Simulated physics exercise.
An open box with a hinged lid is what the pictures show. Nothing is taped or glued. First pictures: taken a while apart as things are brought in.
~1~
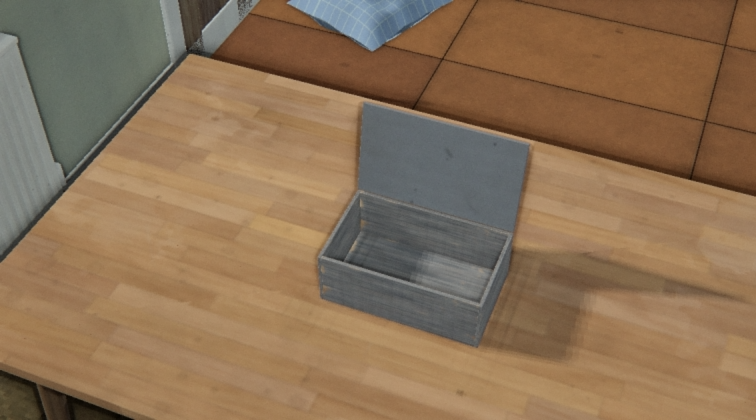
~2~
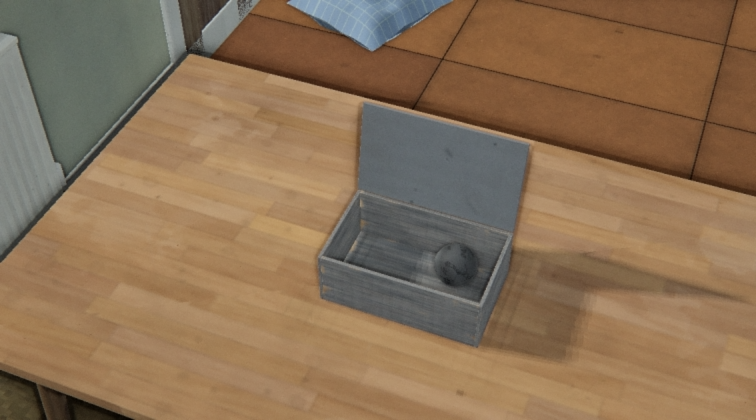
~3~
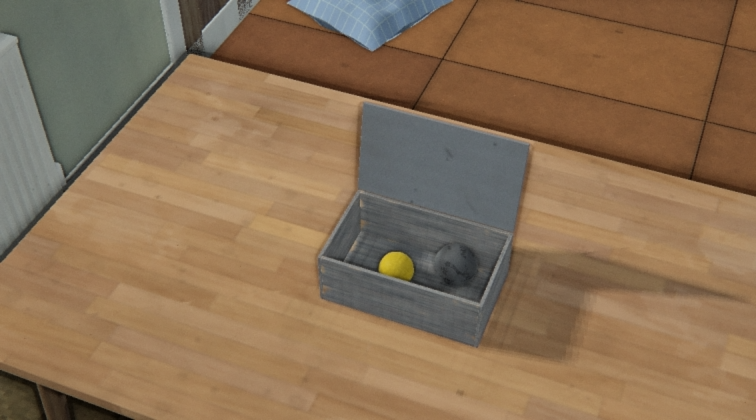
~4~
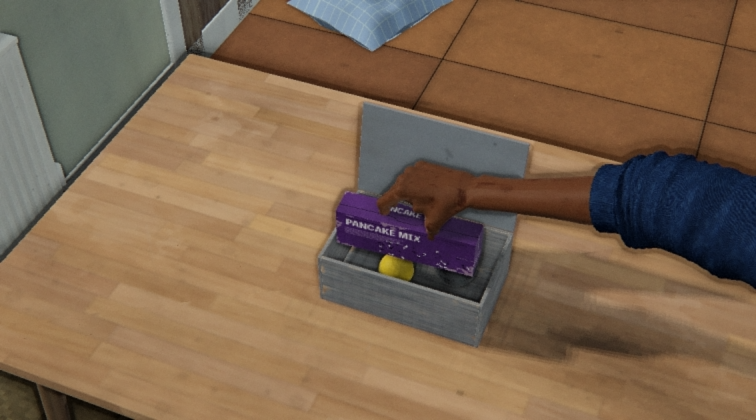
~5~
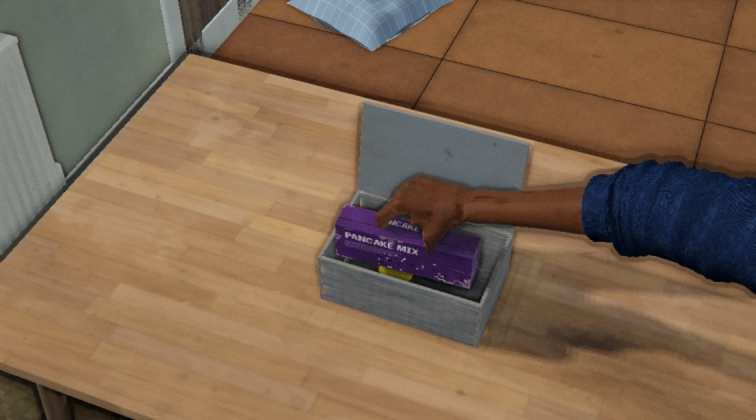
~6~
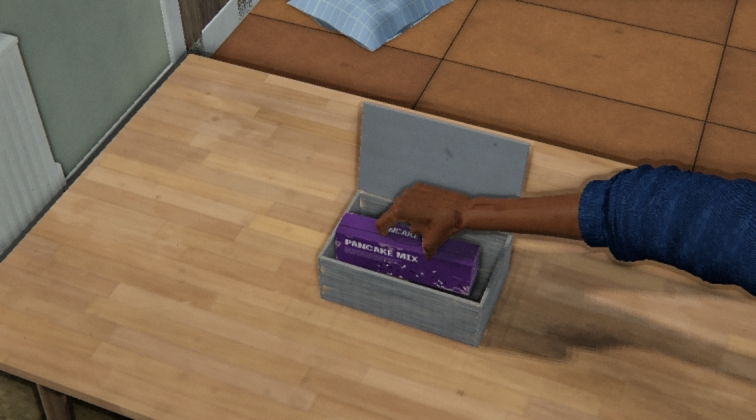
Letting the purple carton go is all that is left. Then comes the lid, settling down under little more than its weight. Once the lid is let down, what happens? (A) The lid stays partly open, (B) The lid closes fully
Option B: The lid closes fully.
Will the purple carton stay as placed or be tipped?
By the end it has leaned over.
Then, 1.40 s after the last picture, lid 72° above the rim; purple carton tipped 46° from how it was near (408, 272); yellow lemon rolled about its own width.
Then, 2.70 s after the last picture, lid 12° above the rim; purple carton tipped 47° from how it was near (407, 273); yellow lemon rolled about its own width.
At rest, lid shut; tipped over in the box, purple carton; moved from the start, yellow lemon; grey ball in place. Seen from the same camera at the end, purple carton near (409, 286).
